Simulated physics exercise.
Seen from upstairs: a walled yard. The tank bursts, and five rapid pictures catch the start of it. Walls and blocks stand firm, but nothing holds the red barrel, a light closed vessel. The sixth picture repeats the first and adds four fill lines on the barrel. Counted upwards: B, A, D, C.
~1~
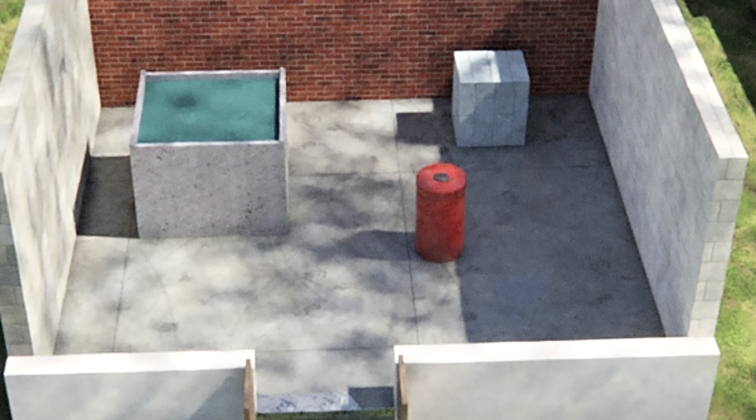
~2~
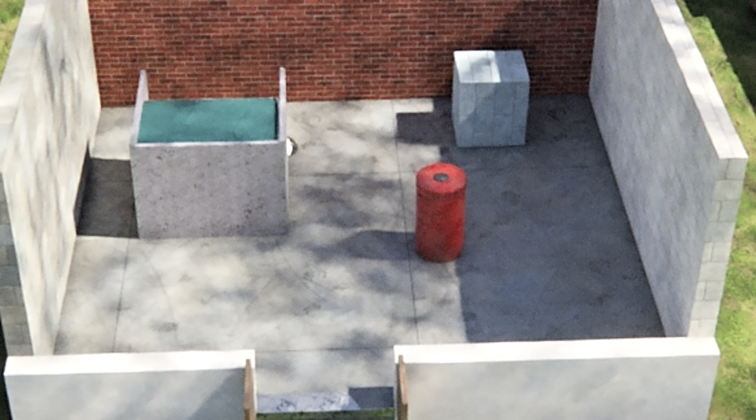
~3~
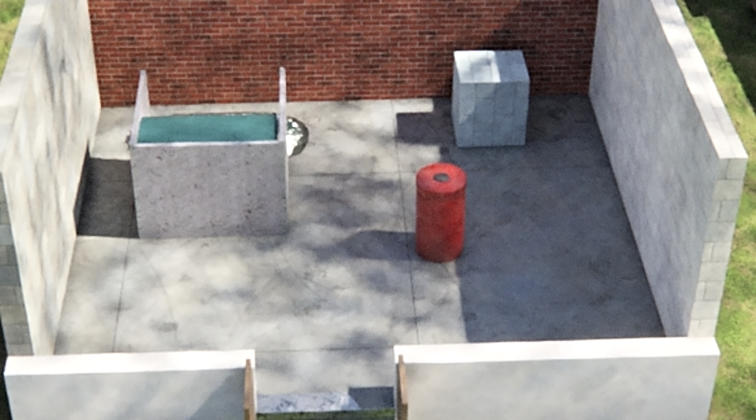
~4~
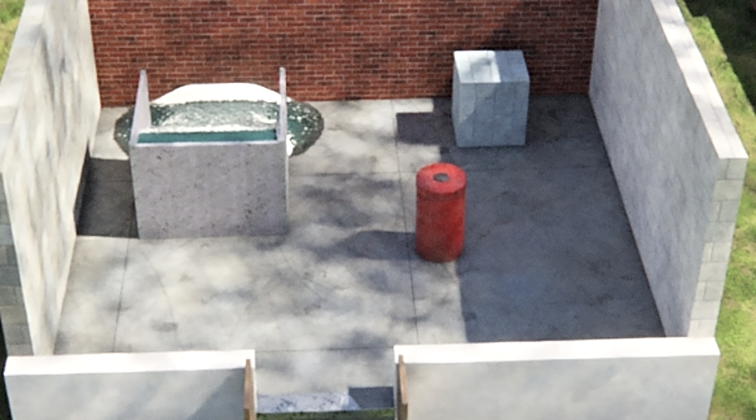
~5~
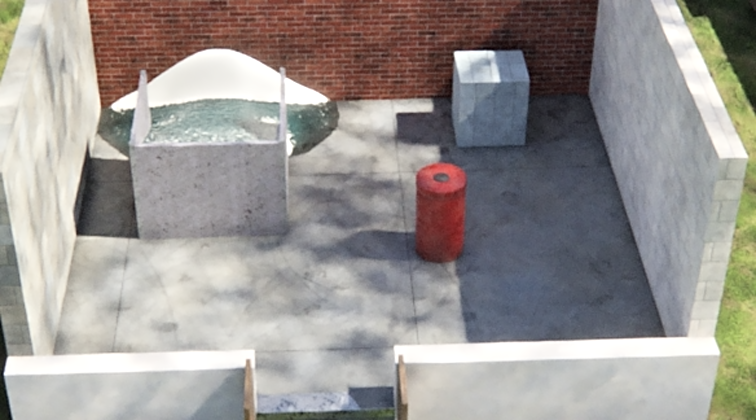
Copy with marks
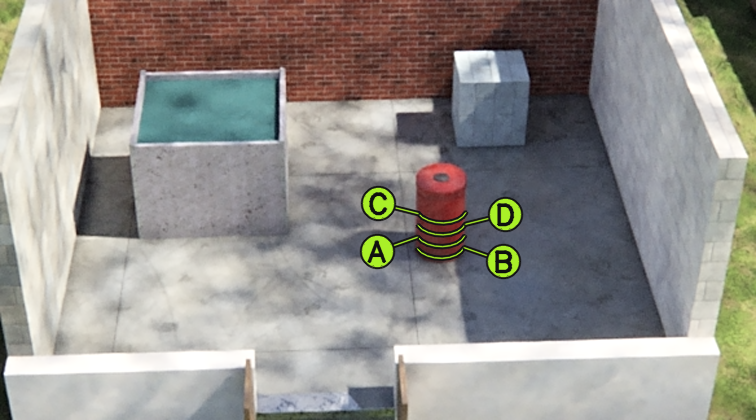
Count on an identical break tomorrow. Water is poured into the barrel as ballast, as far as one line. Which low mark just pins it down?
Take A.
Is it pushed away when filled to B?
Yes, it does.
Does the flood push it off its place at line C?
No.
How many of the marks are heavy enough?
Three of them.
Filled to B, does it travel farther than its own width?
Yes.
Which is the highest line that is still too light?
Here it is line B.
In lime, A at (442, 246); B at (442, 258); C at (443, 222); D at (443, 234); from the bottom up B, A, D, C.
If A is chosen, it does not move.
If B is chosen, it is pushed about twice its own width away.
If C is chosen, it does not move.
If D is chosen, it does not move.
